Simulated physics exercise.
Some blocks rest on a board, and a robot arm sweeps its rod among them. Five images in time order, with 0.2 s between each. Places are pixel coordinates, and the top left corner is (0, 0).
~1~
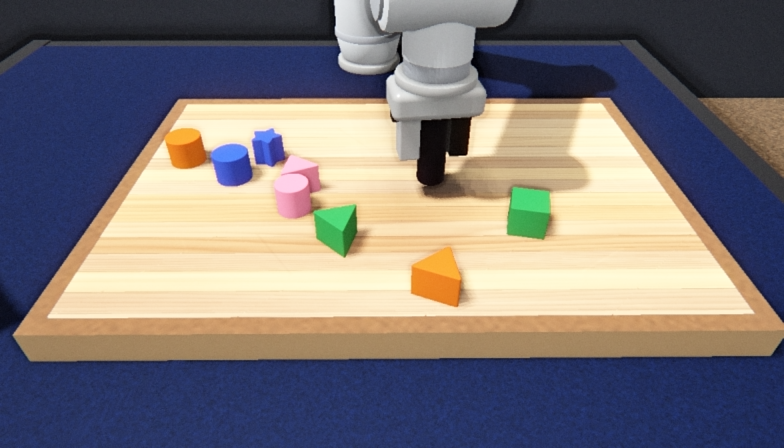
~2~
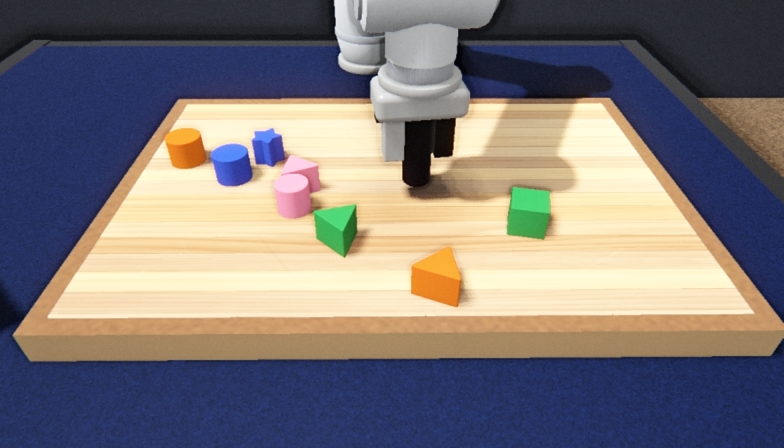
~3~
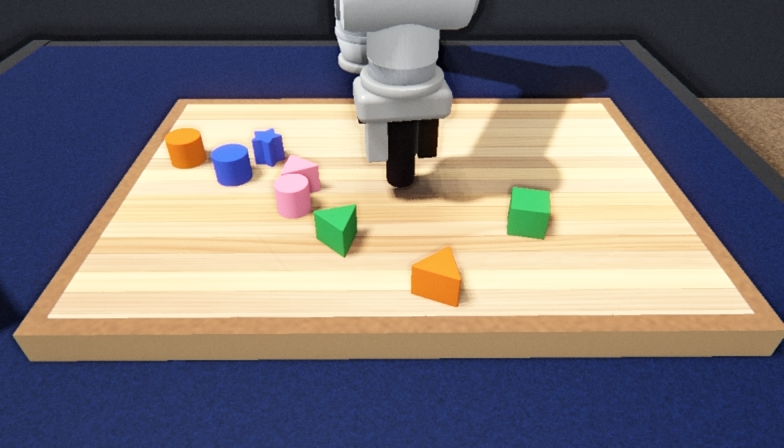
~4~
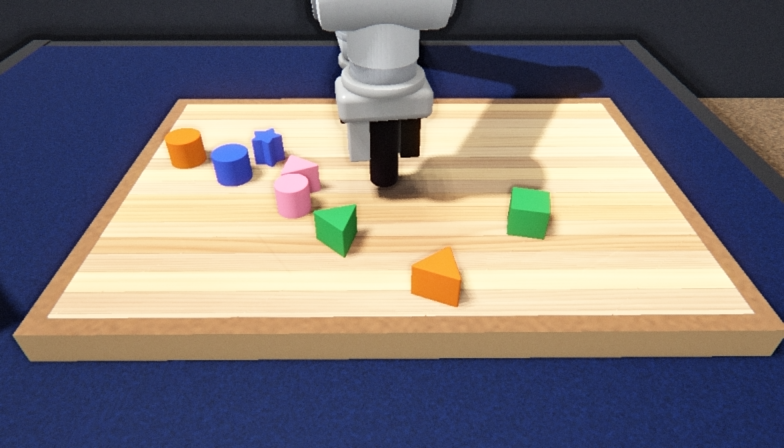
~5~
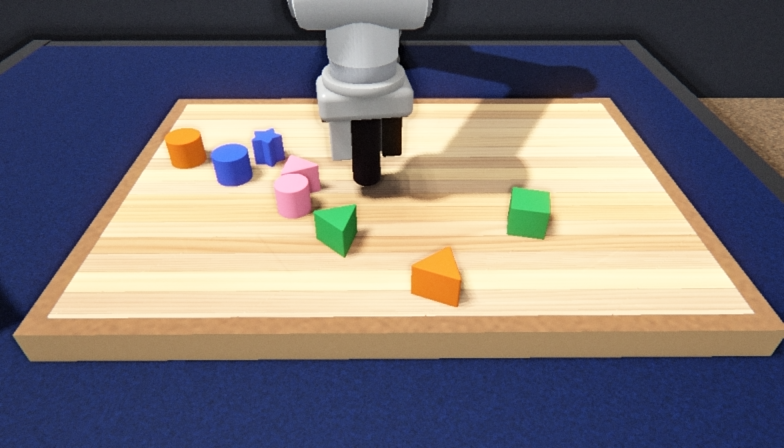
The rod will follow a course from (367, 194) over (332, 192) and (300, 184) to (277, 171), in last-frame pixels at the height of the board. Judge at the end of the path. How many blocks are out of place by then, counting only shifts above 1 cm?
Put simply, one block is moved more than 1 cm.
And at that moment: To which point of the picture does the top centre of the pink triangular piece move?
At pixel (257, 158).
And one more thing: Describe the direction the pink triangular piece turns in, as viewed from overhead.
Its rotation is counterclockwise.
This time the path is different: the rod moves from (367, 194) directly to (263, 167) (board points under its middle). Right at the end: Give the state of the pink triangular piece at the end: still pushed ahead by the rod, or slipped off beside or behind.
At that point it is off to one side or behind.
On the path given first. One third of the way, rod (330, 177); nothing pushed yet.
Two thirds of the way, rod (298, 169); pink triangular piece (264, 163), turned 40° anticlockwise.
At the end, rod (275, 157); blue star (265, 133); pink disc unmoved; pink triangular piece (257, 158), turned 100° anticlockwise.
